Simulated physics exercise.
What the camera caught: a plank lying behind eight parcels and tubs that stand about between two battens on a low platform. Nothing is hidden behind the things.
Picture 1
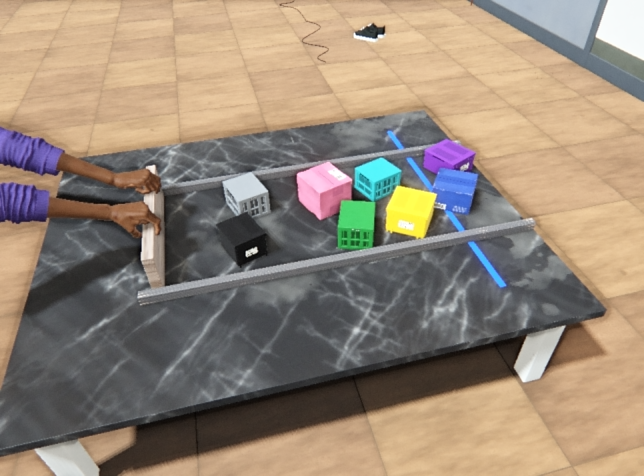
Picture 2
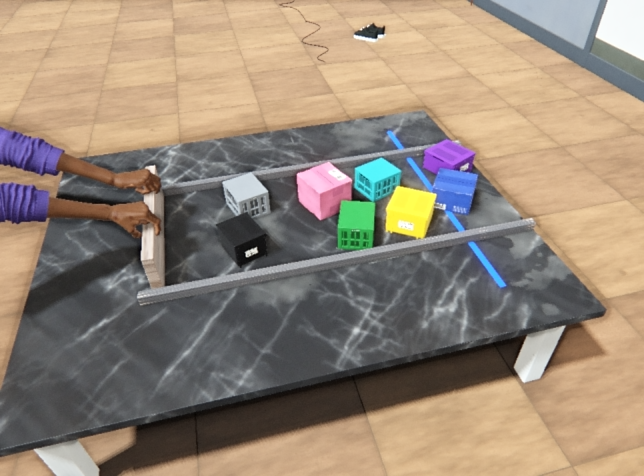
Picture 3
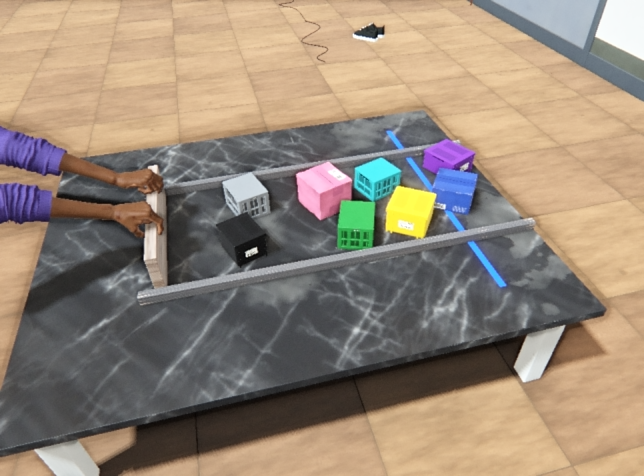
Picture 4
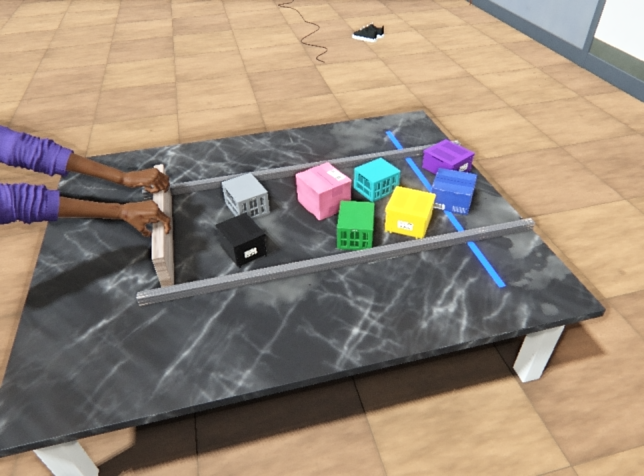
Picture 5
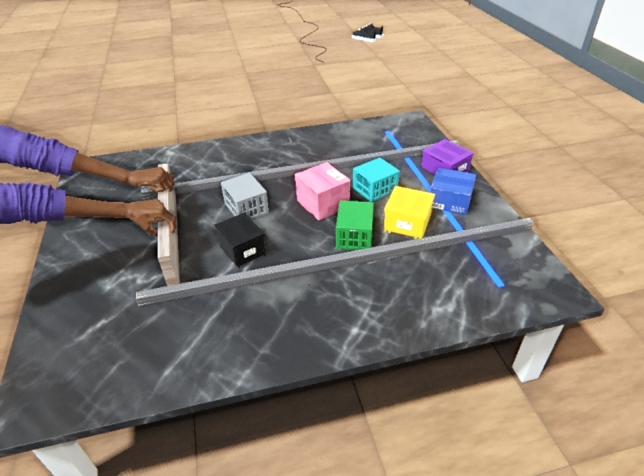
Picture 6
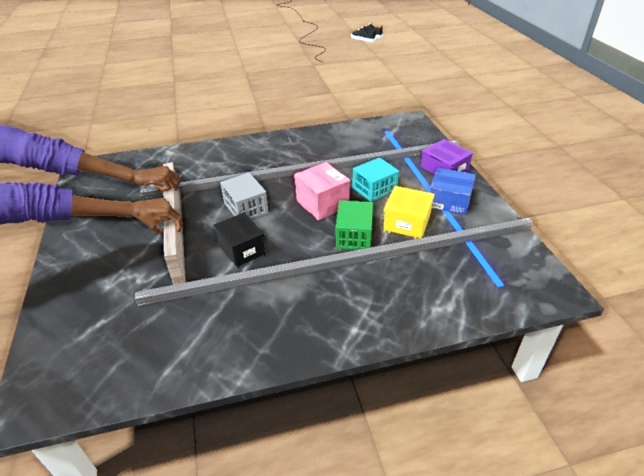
Hands in purple sleeves slowly sliding a plank slightly right between two rails on a dark marbled platform, eight colourful boxes staying still.
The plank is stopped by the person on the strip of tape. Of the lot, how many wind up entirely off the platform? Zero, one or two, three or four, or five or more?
Well, the ones that get knocked off number between three and four.
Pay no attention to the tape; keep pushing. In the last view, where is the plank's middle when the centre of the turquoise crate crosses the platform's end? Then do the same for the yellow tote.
Turquoise crate: (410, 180); yellow tote: (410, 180).
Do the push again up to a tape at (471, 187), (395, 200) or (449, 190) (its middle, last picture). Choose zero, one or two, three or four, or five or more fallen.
In the order of the places given: Five or over; just one or two; at least five.
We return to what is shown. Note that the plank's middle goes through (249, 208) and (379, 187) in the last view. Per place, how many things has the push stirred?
At the first point the count is 2, at the second it's 8.
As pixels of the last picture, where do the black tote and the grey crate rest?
Black tote: (466, 204); grey crate: (437, 168).
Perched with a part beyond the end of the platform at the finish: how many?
You'd get 1.
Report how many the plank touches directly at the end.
Contact count: 2.
A little later, none off yet; purple tote at rest near (446, 161); blue box at rest near (451, 191); yellow tote at rest near (408, 213).
Next, none off yet; purple tote at rest near (446, 161); blue box at rest near (451, 191); yellow tote shifted a little near (425, 208).
Later still, none off yet; purple tote shifted about its own width near (474, 152); blue box shifted about its own width near (499, 180); yellow tote shifted well along near (486, 198).
When it is over, the number that fall off is three or four; down, turquoise crate, yellow tote, blue box and purple tote.
